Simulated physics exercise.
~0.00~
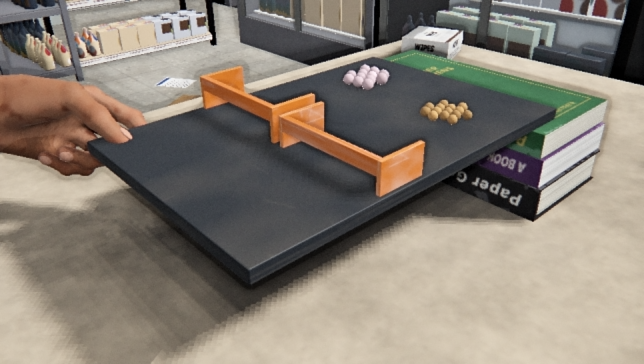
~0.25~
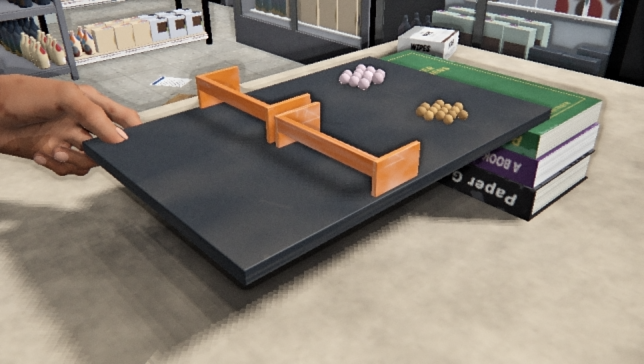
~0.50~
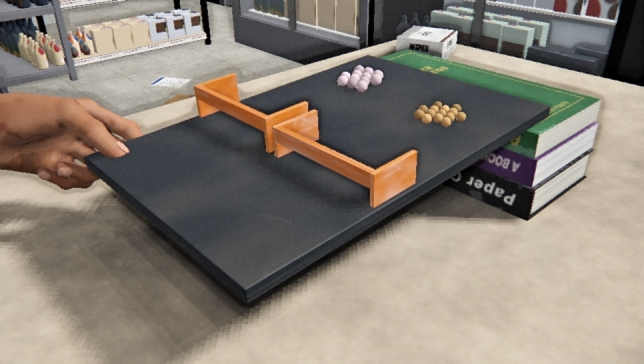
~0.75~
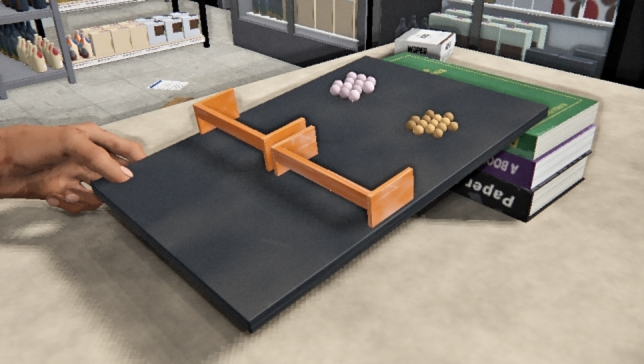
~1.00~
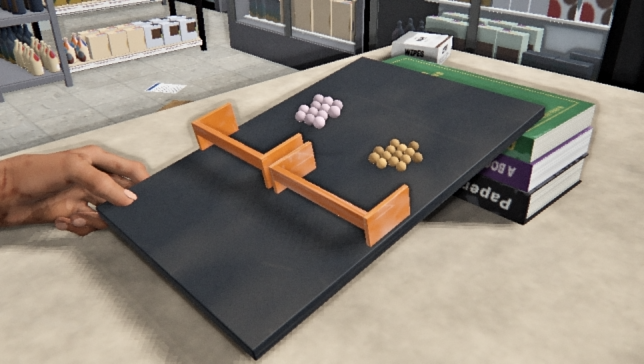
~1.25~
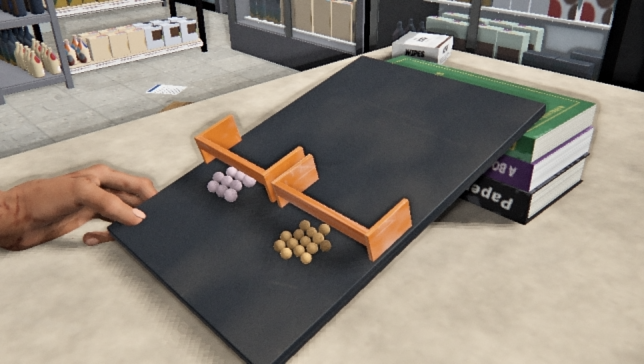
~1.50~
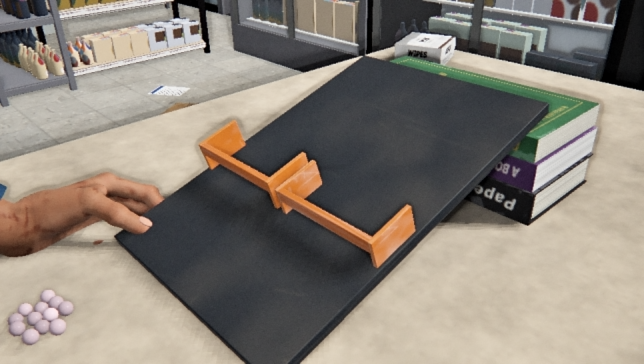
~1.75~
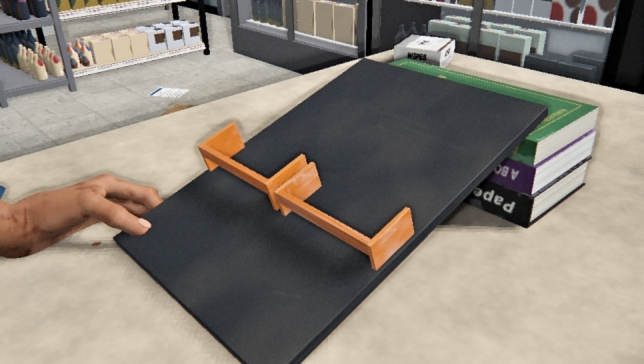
A hand at the left holds up one end of a dark board, its far end resting on a stack of green, purple and black books on a pale table, seen from slightly above in a shop-like room. Two orange bars on feet cross the board, with a cluster of pinkish balls and one of golden-brown balls above them. The hand lowers its end, and the slope steepens. Both clusters slide down toward the left, pass under the bars and leave the board, the pinkish balls briefly visible at lower left. Finally, the tilted board is empty, its bars still in place.
